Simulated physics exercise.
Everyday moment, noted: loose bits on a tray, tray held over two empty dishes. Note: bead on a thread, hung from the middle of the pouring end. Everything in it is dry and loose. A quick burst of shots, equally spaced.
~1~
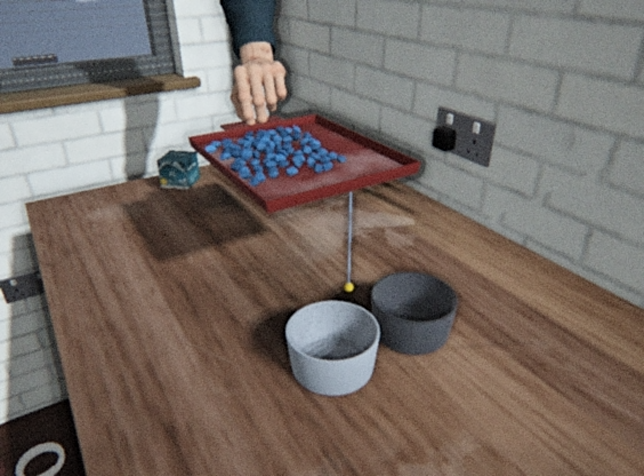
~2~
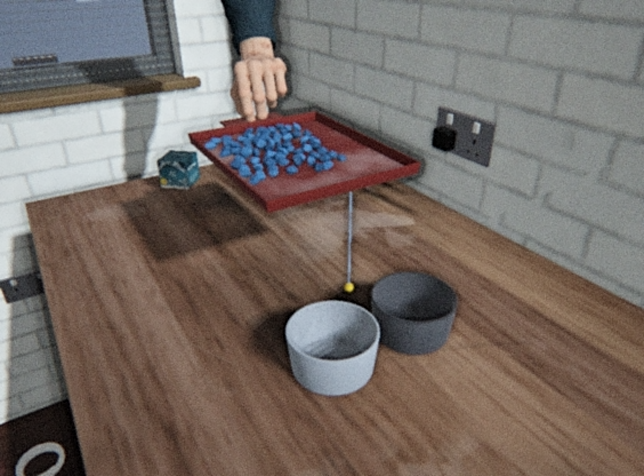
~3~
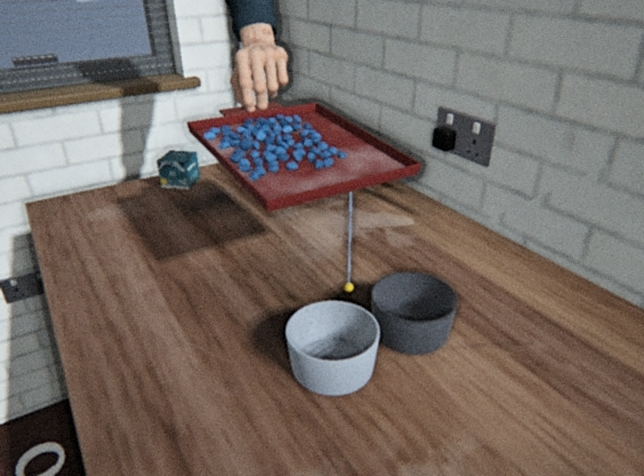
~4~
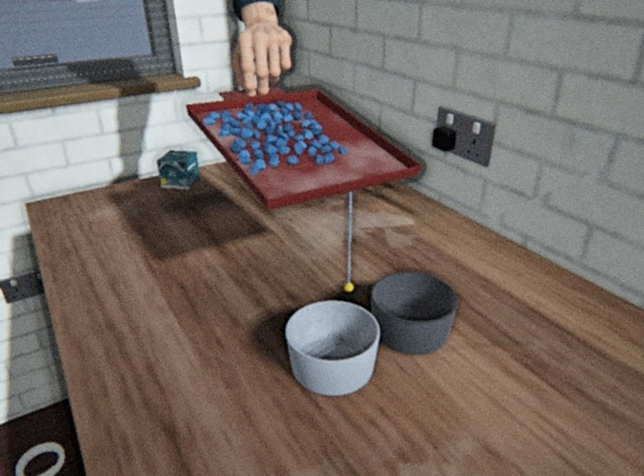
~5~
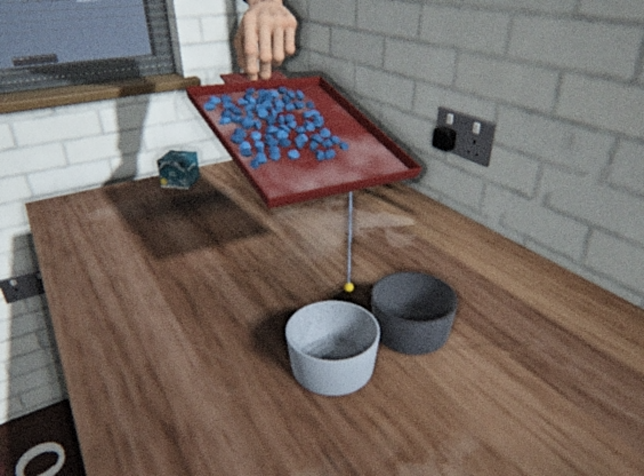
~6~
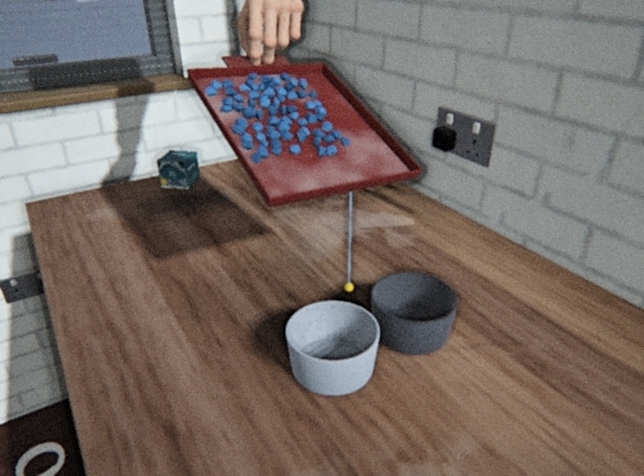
A hand steadily raises the back of a red tray of blue stones above two bowls.
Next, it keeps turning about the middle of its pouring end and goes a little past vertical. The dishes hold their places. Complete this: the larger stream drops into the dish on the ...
... right.
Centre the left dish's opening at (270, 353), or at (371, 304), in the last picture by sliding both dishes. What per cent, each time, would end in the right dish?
In order: 30 percent and 20 percent.
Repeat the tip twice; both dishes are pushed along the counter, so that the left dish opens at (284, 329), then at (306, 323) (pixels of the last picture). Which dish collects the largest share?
First the right dish, then the dish on the right.
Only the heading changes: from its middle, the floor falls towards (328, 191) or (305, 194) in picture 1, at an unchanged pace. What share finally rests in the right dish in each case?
Lab note: Case 1 near 10 %, case 2 near 0 %.
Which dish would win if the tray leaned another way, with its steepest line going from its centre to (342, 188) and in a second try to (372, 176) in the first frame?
Case one: The dish at left. Case two: The dish at right.
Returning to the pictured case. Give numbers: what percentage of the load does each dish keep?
Left dish: Around 20 in a hundred; right dish: Around 40 in a hundred.
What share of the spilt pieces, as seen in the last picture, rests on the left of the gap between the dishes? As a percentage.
Estimate: About 10 per cent.
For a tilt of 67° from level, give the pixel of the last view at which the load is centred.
The load is centred near (372, 180).
Shortly afterwards, tray tipped steeply; the bulk on the tray; near a quarter in the air.
Next, tray tipped past a quarter turn; a little on the tray; a little in the left dish; near a third in the right dish; near a quarter outside both; a little in the air.
Some moments later, tray tipped past a quarter turn; near a quarter in the left dish; near half in the right dish; near a third outside both.
In the end, tray tipped past a quarter turn; near a quarter in the left dish; near half in the right dish; near a third outside both.
